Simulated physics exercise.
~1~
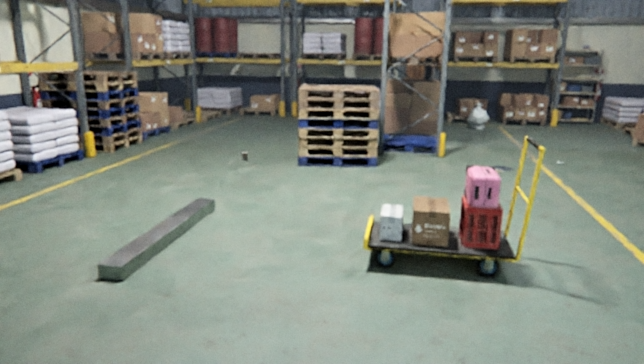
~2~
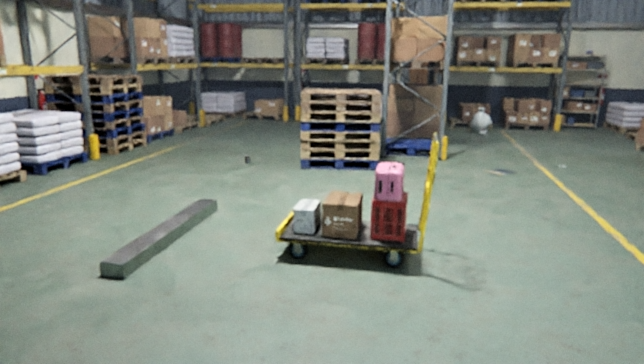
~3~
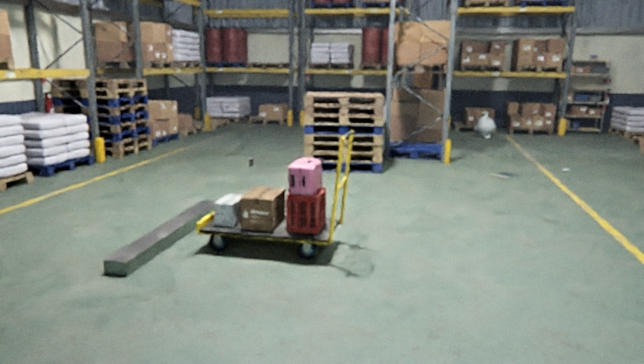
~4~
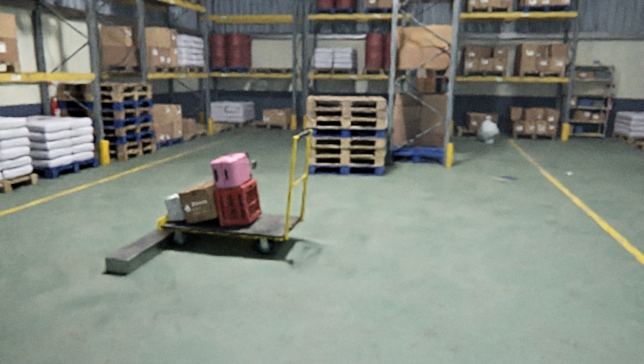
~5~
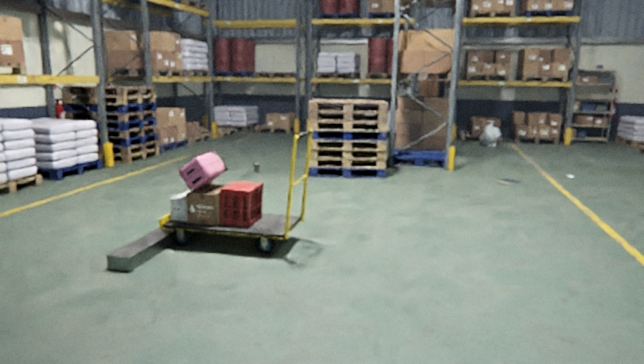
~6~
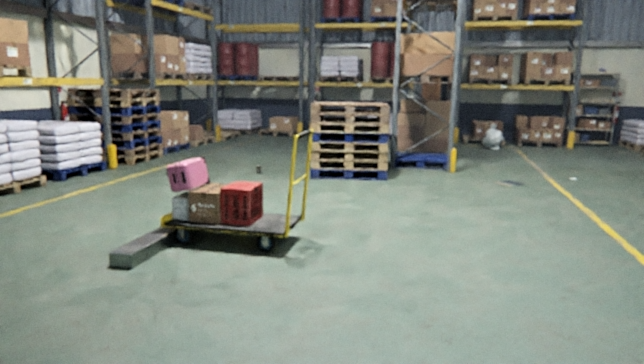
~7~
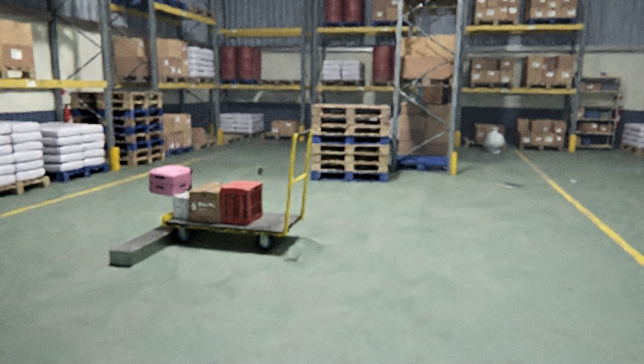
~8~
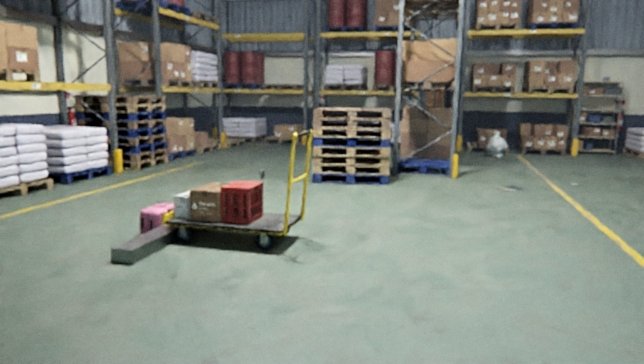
The clip shows a yellow-handled trolley carrying two cartons, a red crate and a pink suitcase rolling left across a warehouse floor until it stops against a kerb, where the suitcase tumbles forward over the cartons and drops to the floor while the rest stays aboard.
